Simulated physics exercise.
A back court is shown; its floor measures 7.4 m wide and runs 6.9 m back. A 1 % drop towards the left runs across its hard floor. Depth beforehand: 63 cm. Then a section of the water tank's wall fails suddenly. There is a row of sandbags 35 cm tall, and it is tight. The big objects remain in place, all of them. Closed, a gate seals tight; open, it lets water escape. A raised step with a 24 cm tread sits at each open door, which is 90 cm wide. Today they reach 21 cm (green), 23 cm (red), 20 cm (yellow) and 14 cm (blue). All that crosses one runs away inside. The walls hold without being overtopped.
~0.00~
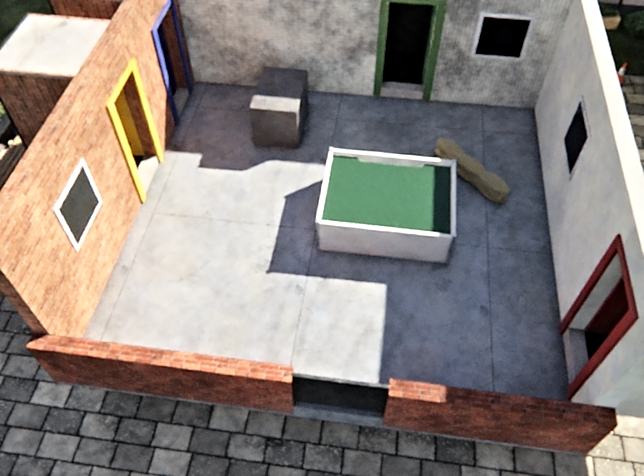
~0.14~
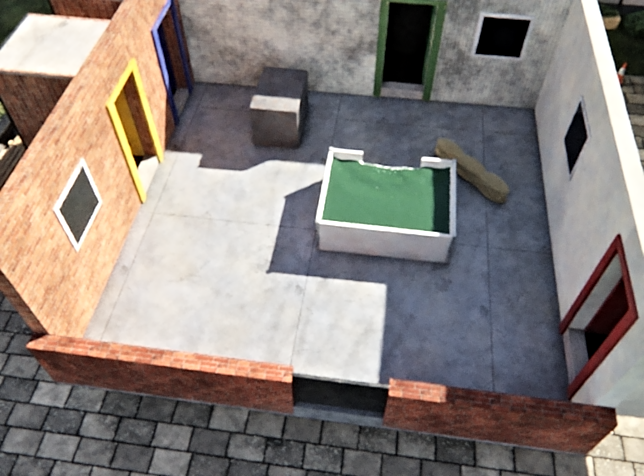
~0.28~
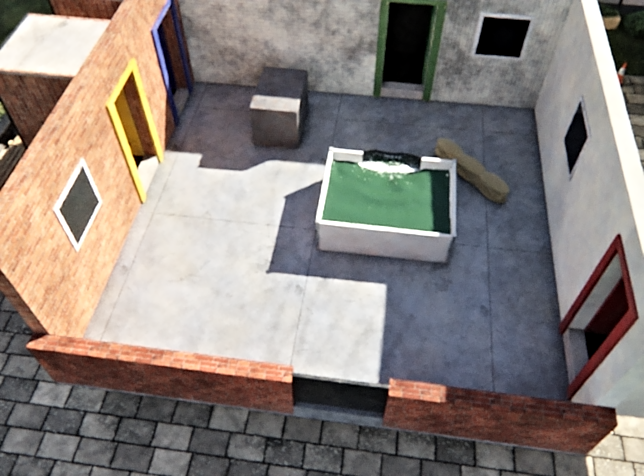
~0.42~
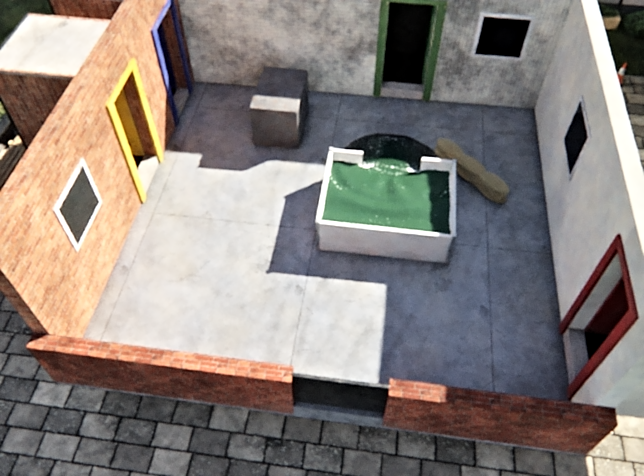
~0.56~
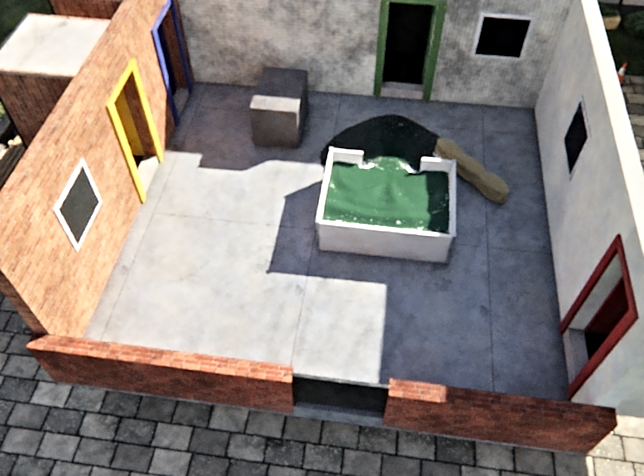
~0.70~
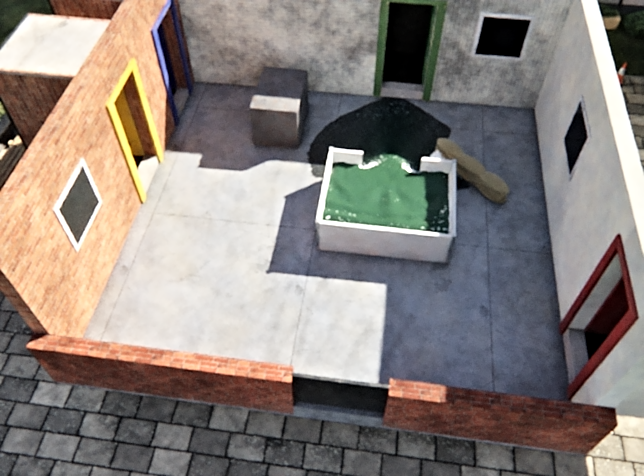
A walled court with a hard grey floor, brick on the left and front and pale plaster behind and at right, is seen from above by a still camera. A white-sided tank of green water stands right of centre, with a tan sandbag row beside it, a grey block behind, and yellow, blue, green and red doorways around. The tank's far side opens, its water ripples, and a dark pool spreads behind it towards the green doorway.
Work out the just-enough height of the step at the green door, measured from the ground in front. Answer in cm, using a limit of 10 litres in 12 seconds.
It works out at roughly 28 cm.
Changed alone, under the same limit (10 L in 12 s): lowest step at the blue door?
I'd raise blue to close to 14.5 cm.
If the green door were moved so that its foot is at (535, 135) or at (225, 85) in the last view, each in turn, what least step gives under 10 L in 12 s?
First place around 16 cm, second around 10.5 cm.
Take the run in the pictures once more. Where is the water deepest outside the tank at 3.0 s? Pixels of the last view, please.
Near pixel (195, 82).
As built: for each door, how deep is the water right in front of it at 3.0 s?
In cm: Green 20, red 0, yellow 0, blue 14.
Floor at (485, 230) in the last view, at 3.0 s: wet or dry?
At that moment it's submerged.
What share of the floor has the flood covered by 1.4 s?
15 %.
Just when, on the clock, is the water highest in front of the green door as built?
It peaks around 1.2 s.
After 1.4 s water covers 15 % of the floor, deepest (32 cm) near (381, 97); 31 cm at the green door, 18 litres in over its 21 cm step.
After 3.0 s water covers 30 % of the floor, deepest (30 cm) near (195, 82); 20 cm at the green door, 61 litres in over its 21 cm step.
After 12.0 s water covers 95 % of the floor, deepest (9 cm) near (107, 283); 7 cm at the green door, 63 litres in over its 21 cm step.
At the green door as built, the water arrived by 0.8 s and peaked near 33 cm at 1.2 s.
With a step of 26 cm, 20 litres would have come in within the 12 s; with 30.5 cm, 2 litres. So under 10 litres takes about 28 cm.
